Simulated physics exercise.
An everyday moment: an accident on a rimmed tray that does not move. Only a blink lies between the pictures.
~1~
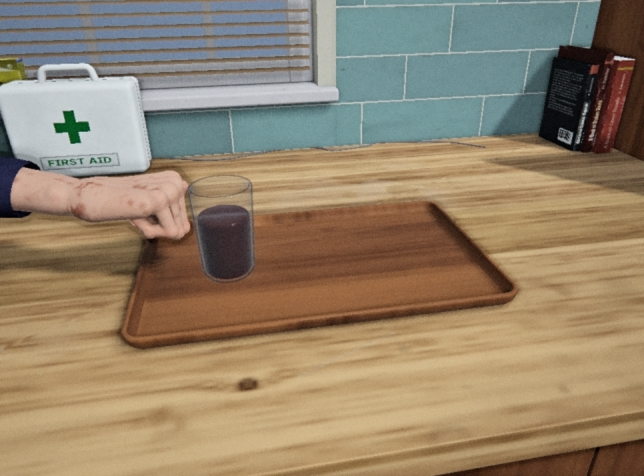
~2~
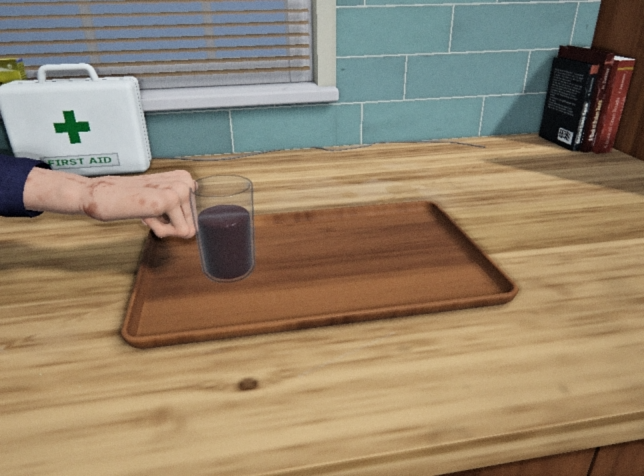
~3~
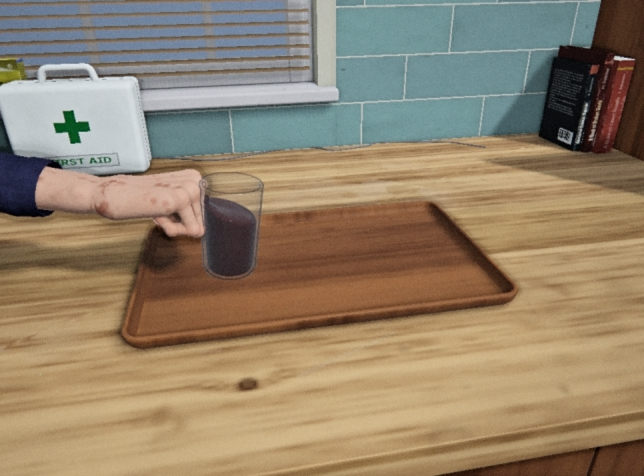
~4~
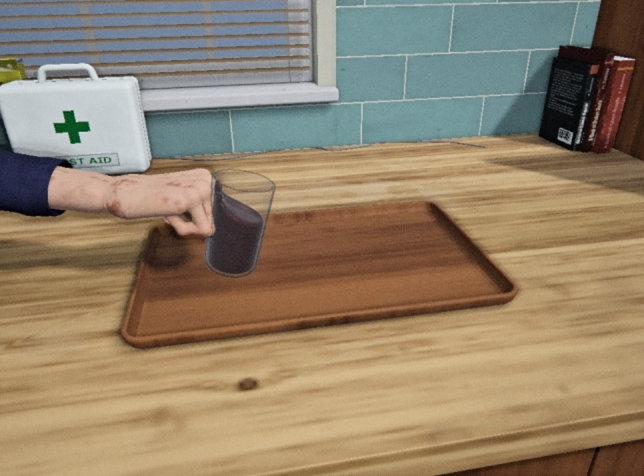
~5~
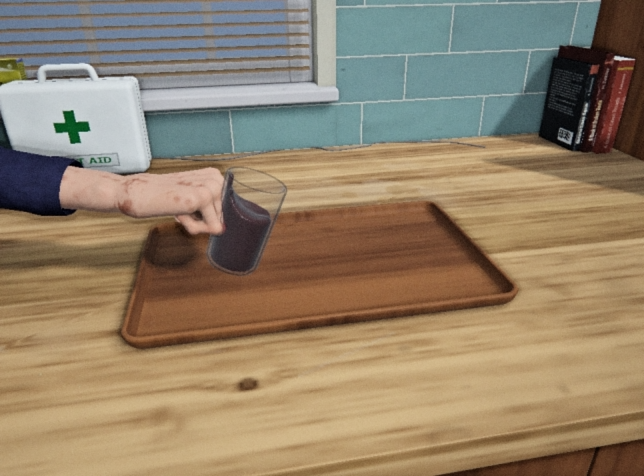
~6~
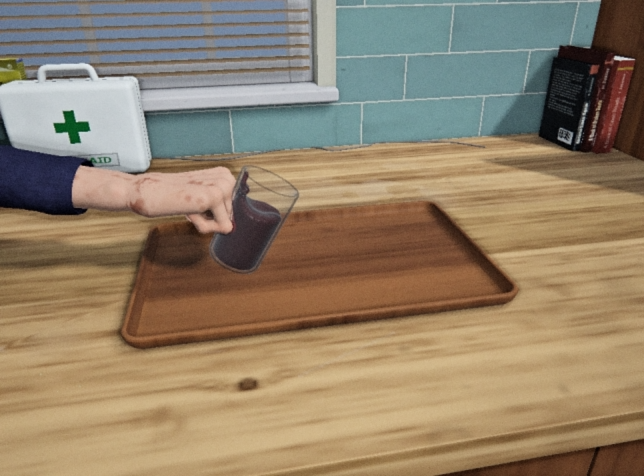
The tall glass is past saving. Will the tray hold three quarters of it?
In the end over a quarter gets off the tray.
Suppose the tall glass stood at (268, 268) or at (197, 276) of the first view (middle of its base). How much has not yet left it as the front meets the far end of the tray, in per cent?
The first gives 60 %, the second 40 %.
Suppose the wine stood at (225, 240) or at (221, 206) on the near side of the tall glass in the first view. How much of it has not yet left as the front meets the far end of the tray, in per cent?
Roughly 50 per cent, and 45 per cent.
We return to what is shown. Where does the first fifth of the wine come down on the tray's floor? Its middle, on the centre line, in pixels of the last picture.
Around (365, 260).
A moment on, the tall glass lies on its side and 98 per cent is in the glass, 0 on the tray and 2 above or beyond its rim.
Next, the tall glass lies on its side and 55 per cent is in the glass, 34 on the tray and 11 above or beyond its rim.
Then the tall glass lies on its side and 27 per cent is in the glass, 57 on the tray and 16 above or beyond its rim.
Later the tall glass lies on its side and 14 per cent is in the glass, 42 on the tray and 43 above or beyond its rim.
Finally, 58 per cent is held by tray and glass, 42 is off the tray.
